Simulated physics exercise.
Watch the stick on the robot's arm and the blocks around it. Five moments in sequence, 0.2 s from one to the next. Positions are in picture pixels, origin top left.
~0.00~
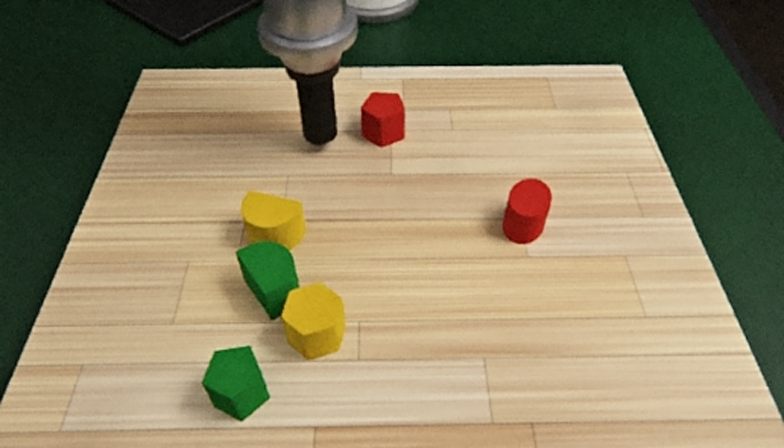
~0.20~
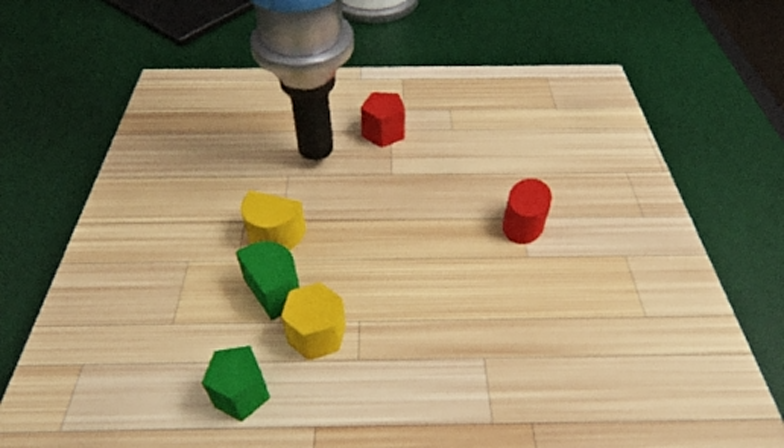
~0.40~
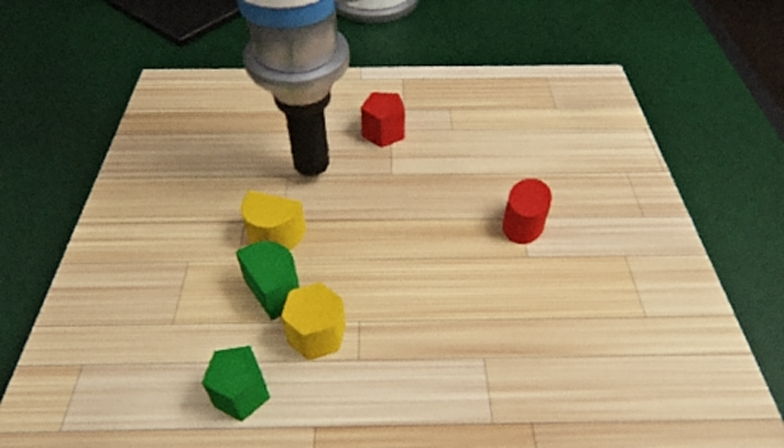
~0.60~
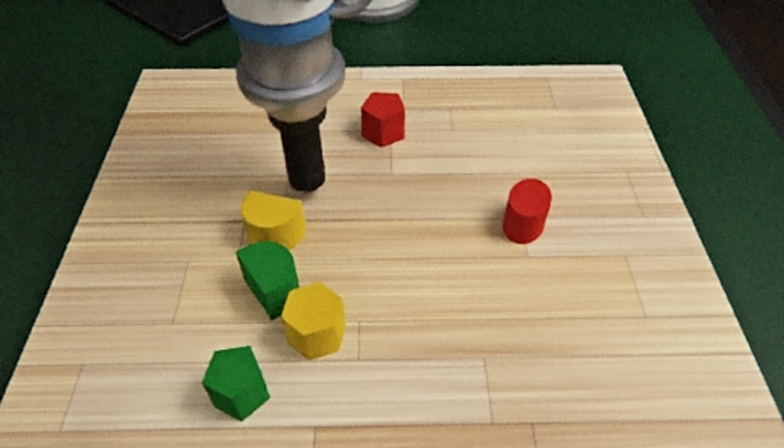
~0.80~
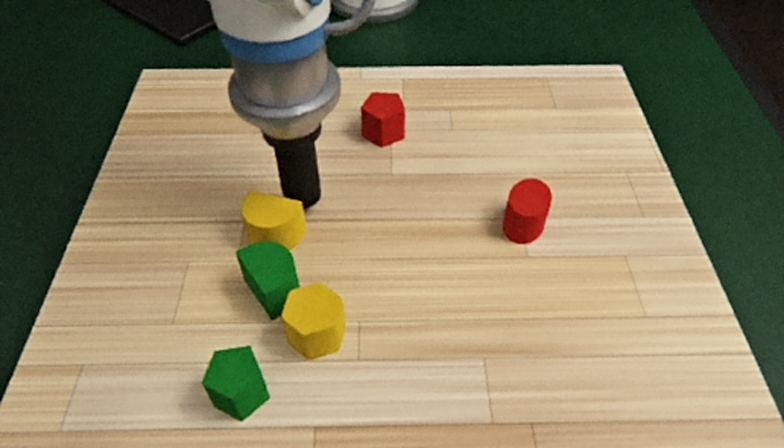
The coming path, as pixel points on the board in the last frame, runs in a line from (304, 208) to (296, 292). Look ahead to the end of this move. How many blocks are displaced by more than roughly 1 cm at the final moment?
It shifts two blocks.
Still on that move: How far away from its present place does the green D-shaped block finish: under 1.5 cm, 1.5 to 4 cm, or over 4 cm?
Between 1.5 and 4 cm.
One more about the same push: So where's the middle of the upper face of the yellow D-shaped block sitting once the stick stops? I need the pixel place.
Close to (251, 227).
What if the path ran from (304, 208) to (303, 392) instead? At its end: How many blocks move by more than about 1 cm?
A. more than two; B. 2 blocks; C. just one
The correct letter is A.
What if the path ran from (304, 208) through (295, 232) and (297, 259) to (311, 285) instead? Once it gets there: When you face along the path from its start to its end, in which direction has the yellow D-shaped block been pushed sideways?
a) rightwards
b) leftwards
a
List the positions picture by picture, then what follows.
The first picture shows stick's lower end at (321, 134); green D-shaped block at (267, 263); yellow D-shaped block at (268, 208); yellow hexagon at (312, 307).
The second picture shows stick at (316, 149); blocks still.
The third picture shows stick at (312, 165); blocks still.
The fourth picture shows stick at (307, 180); blocks still.
The fifth picture shows stick at (303, 196); green D-shaped block at (267, 263); yellow D-shaped block at (268, 208); yellow hexagon at (312, 307).
What follows on the original path. Halfway along, stick at (298, 236); green D-shaped block at (263, 268), turned 20° anticlockwise; yellow D-shaped block at (254, 225), turned 55° clockwise.
At the end, stick at (294, 281); green D-shaped block at (247, 289); yellow D-shaped block at (251, 227), turned 65° clockwise; yellow hexagon still.
